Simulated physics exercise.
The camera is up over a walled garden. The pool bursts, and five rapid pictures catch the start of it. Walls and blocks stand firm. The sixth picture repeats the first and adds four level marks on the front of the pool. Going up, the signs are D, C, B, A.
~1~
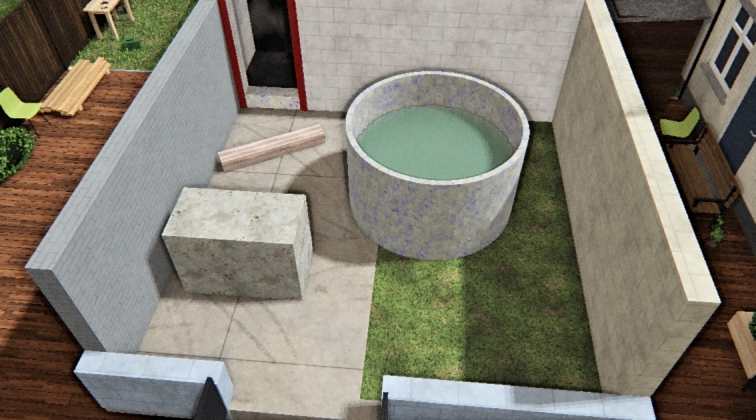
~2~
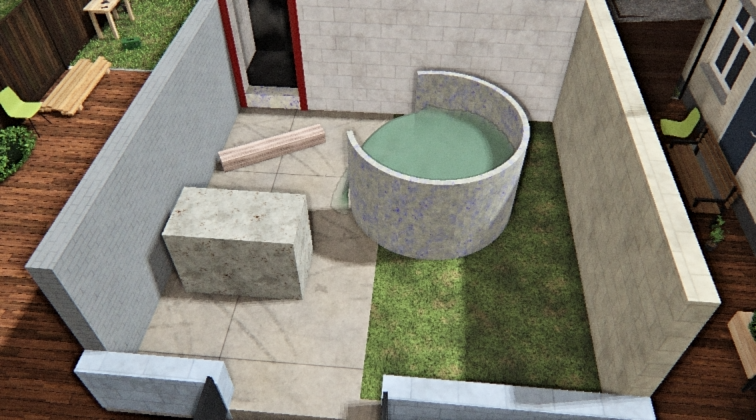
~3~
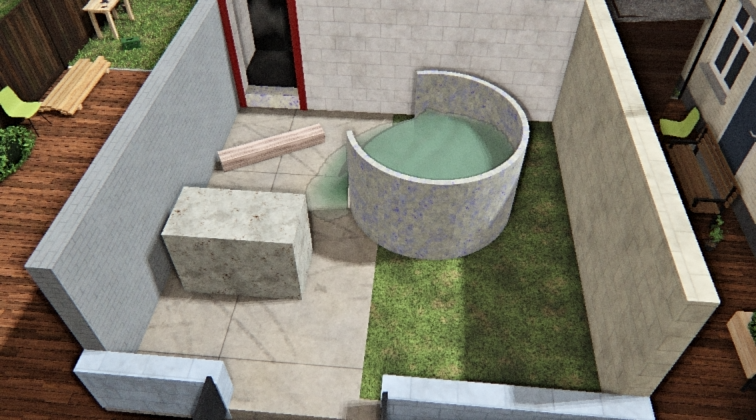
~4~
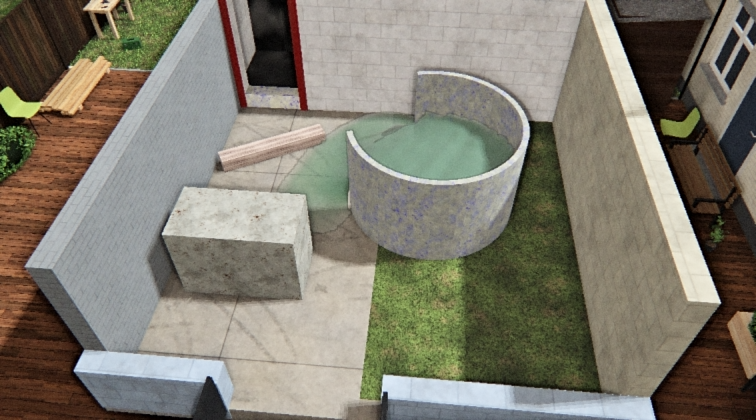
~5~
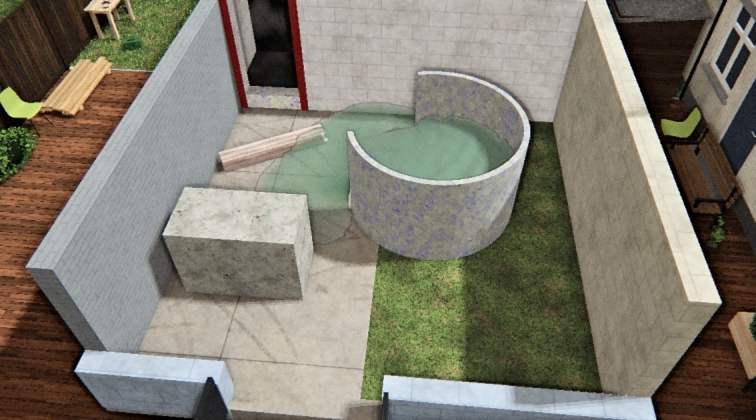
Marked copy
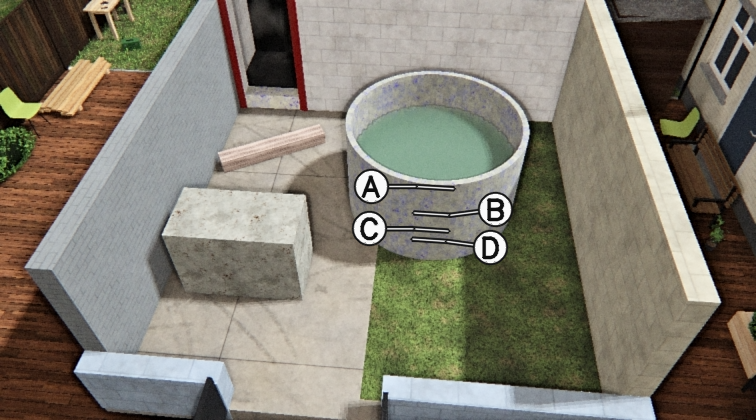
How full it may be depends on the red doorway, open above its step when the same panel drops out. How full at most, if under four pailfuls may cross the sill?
Use line C.
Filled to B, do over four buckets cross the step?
Yes.
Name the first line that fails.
Line B.
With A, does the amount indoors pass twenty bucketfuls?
Yes, it does.
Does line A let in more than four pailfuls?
Yes, it does.
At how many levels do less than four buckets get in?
Two.
On the marked copy, A at (434, 187); B at (432, 214); C at (430, 229); D at (429, 240); from the bottom up D, C, B, A.
With A, dozens of bucketfuls pour in.
With B, about 12 bucketfuls get in.
With C, a bucket or two gets in.
With D, nothing gets over.
